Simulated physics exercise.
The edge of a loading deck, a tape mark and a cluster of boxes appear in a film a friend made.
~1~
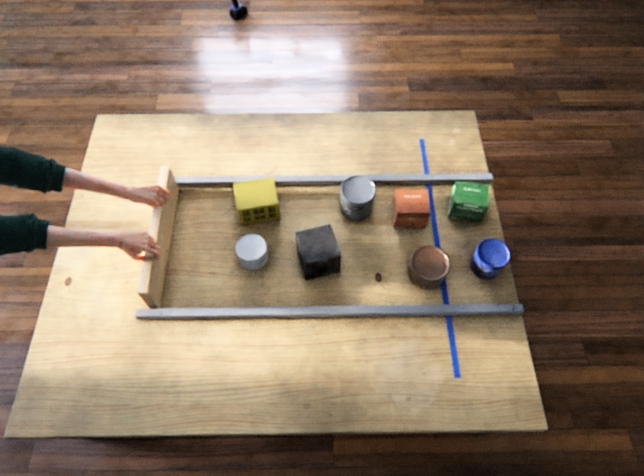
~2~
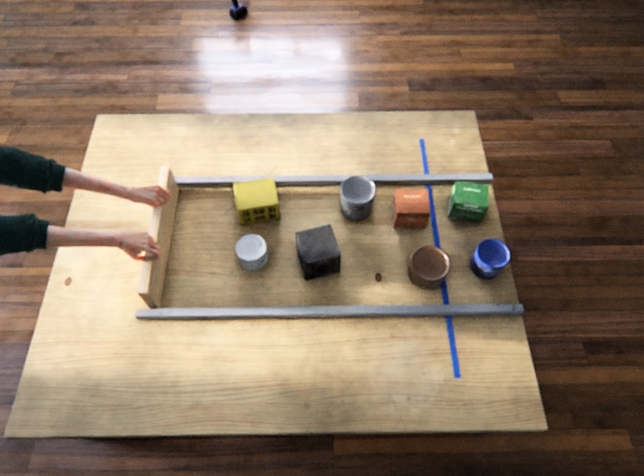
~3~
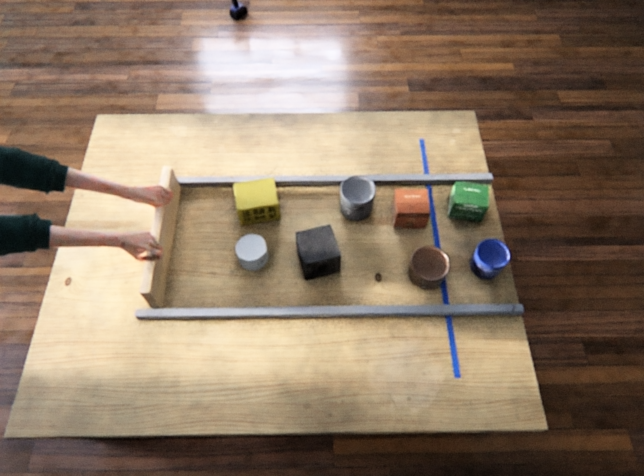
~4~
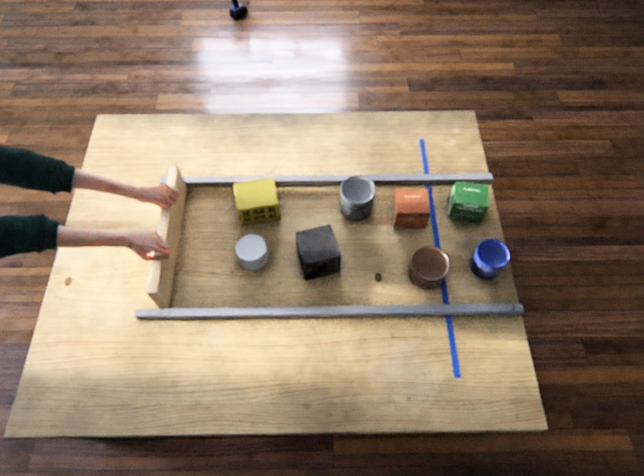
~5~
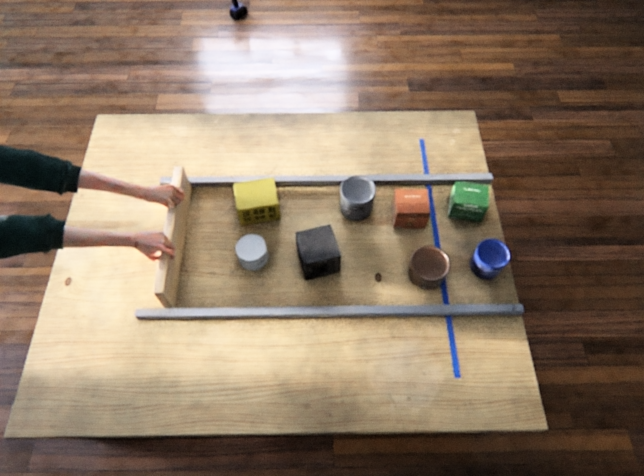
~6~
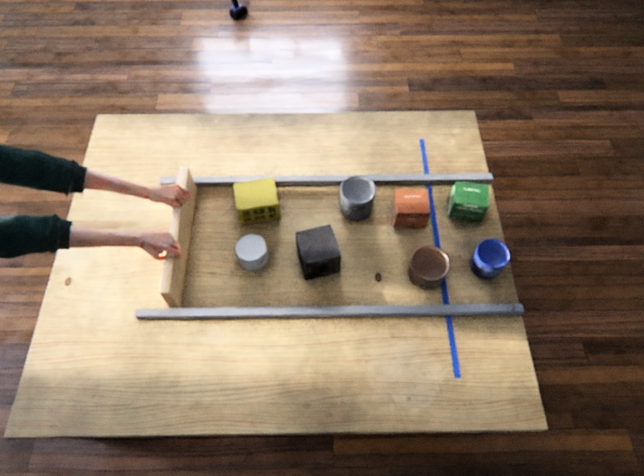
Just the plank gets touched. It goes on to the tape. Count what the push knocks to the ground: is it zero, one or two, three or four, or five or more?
Count: One or two.
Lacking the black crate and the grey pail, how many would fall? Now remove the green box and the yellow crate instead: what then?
Falls come to 1 the first time and 0 the other time.
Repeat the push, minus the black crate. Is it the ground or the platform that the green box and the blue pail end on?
First, the green box takes the fall; then, the blue pail is safe.
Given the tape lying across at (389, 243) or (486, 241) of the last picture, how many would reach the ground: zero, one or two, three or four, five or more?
First tape: Not one; second tape: Five or over.
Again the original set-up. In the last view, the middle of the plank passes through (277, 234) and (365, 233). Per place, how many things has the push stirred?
I get 3 at the one place and 7 at the other.
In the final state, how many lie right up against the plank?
The count comes out at 3.
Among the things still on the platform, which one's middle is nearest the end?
The blue pail ends nearest.
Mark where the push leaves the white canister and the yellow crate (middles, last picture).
The white canister ends at (453, 235) and the yellow crate at (455, 201).
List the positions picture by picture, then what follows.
In the first picture, blue pail (489, 260); green box (468, 202); brown pail (428, 268); plank (160, 235); tape (437, 242).
In the second picture, green box (468, 202); grey pail (357, 199).
In the third picture, brown pail (428, 268); yellow crate (257, 201).
In the fourth picture, blue pail (489, 260); plank (169, 235).
In the fifth picture, green box (468, 202); black crate (318, 252).
In the sixth picture, blue pail (489, 260); green box (468, 202); brown pail (428, 268); plank (180, 235); tape (437, 242).
Early on, none off yet; blue pail at rest near (489, 260); green box at rest near (468, 202); brown pail at rest near (428, 268).
Finally, the number that fall off is one or two; lost, green box.
